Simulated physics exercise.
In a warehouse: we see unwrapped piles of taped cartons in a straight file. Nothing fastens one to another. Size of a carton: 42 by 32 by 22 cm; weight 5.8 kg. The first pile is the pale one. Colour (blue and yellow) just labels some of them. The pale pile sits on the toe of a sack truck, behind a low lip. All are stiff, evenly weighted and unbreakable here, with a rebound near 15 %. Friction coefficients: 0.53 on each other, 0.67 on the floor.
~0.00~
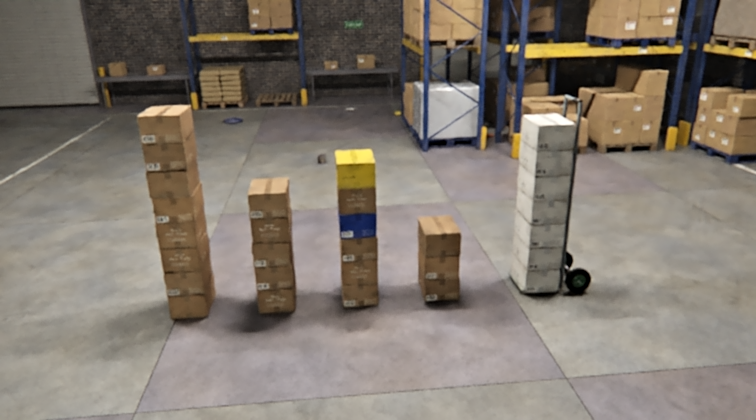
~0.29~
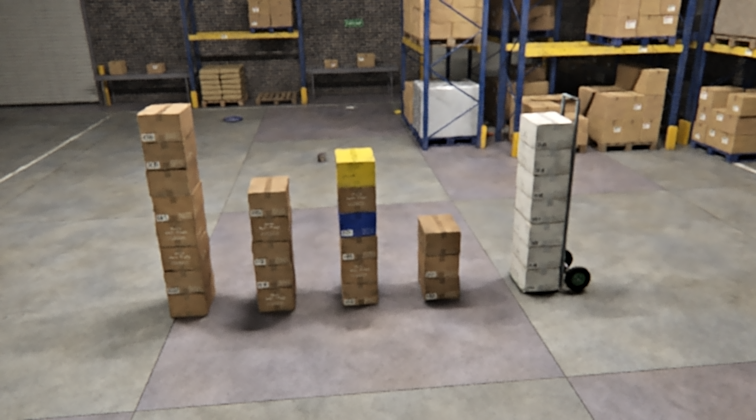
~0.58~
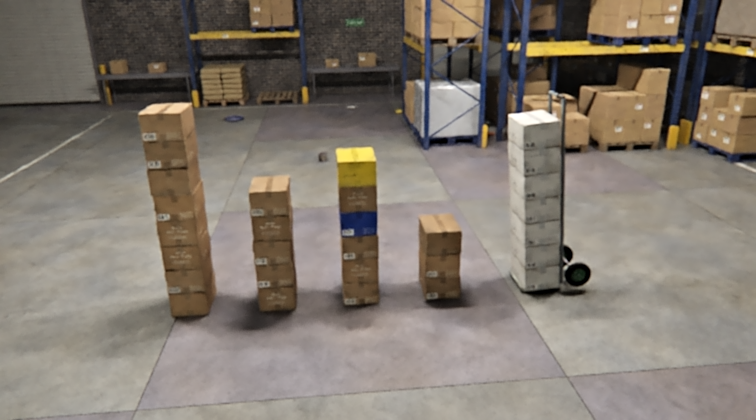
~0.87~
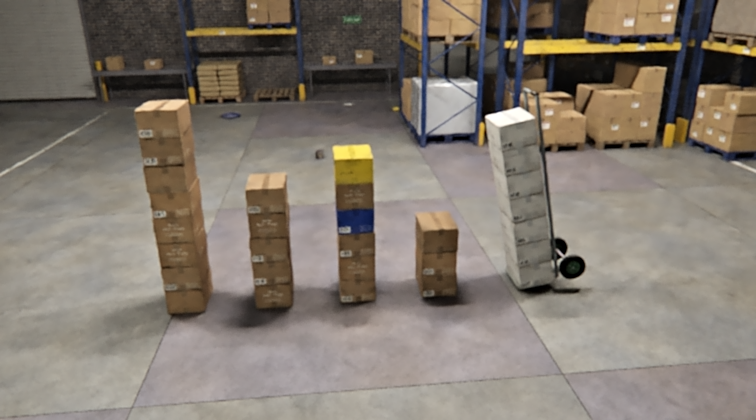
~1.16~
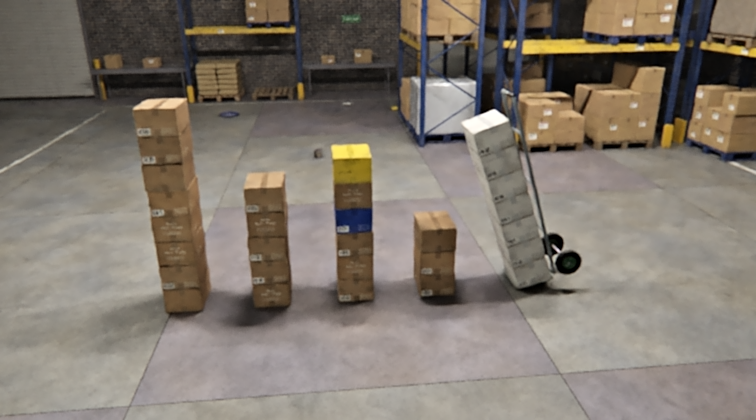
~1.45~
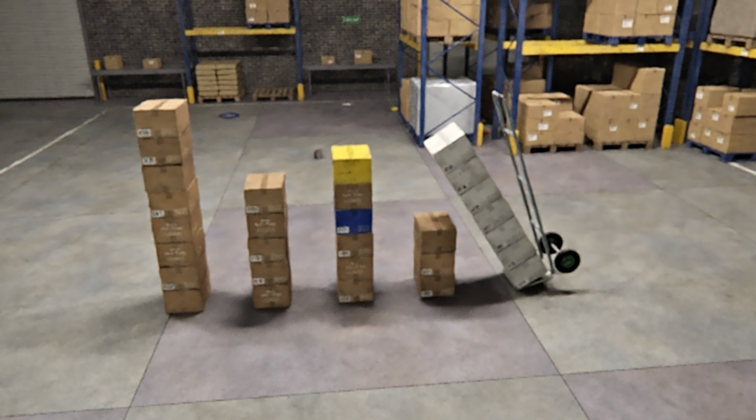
A tall stack of white boxes on a hand truck stood upright at the right of four brown box stacks, then leaned left with the truck, tilting farther and separating from its frame.
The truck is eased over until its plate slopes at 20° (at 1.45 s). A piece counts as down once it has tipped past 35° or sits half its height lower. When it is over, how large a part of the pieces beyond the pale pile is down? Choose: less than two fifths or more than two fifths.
The part is under two fifths.
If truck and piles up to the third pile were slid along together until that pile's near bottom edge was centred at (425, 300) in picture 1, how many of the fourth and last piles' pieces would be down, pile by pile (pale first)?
In that case fourth 0, last 0.
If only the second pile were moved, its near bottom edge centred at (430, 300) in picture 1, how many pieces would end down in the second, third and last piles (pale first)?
In that case second 0, third 0, last 0.
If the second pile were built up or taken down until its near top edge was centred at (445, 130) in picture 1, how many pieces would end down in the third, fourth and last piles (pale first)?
In that case third 6, fourth 5, last 8.
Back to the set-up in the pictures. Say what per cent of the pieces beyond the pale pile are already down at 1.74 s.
0 per cent by then.
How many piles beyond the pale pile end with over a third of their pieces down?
0 in all.
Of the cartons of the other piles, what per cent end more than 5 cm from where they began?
5 per cent.
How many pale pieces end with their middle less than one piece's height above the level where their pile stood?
2 of them.
After 1.54 s, 7 of the pale pile down; none of the 22 other cartons down.
After 1.74 s, 7 of the pale pile down; none of the 22 other cartons down, 1 disturbed; blue carton shifted 21 mm.
After 2.32 s, 7 of the pale pile down; none of the 22 other cartons down, 7 disturbed; blue carton shifted 8 cm; yellow carton shifted 6 cm.
At rest (3.4 s), 7 of the pale pile down; none of the 22 other cartons down, 4 disturbed; blue carton shifted 43 mm; yellow carton unmoved. That is 0 per cent. As the last picture would show them, middles, blue carton near (348, 213), yellow carton near (350, 164).
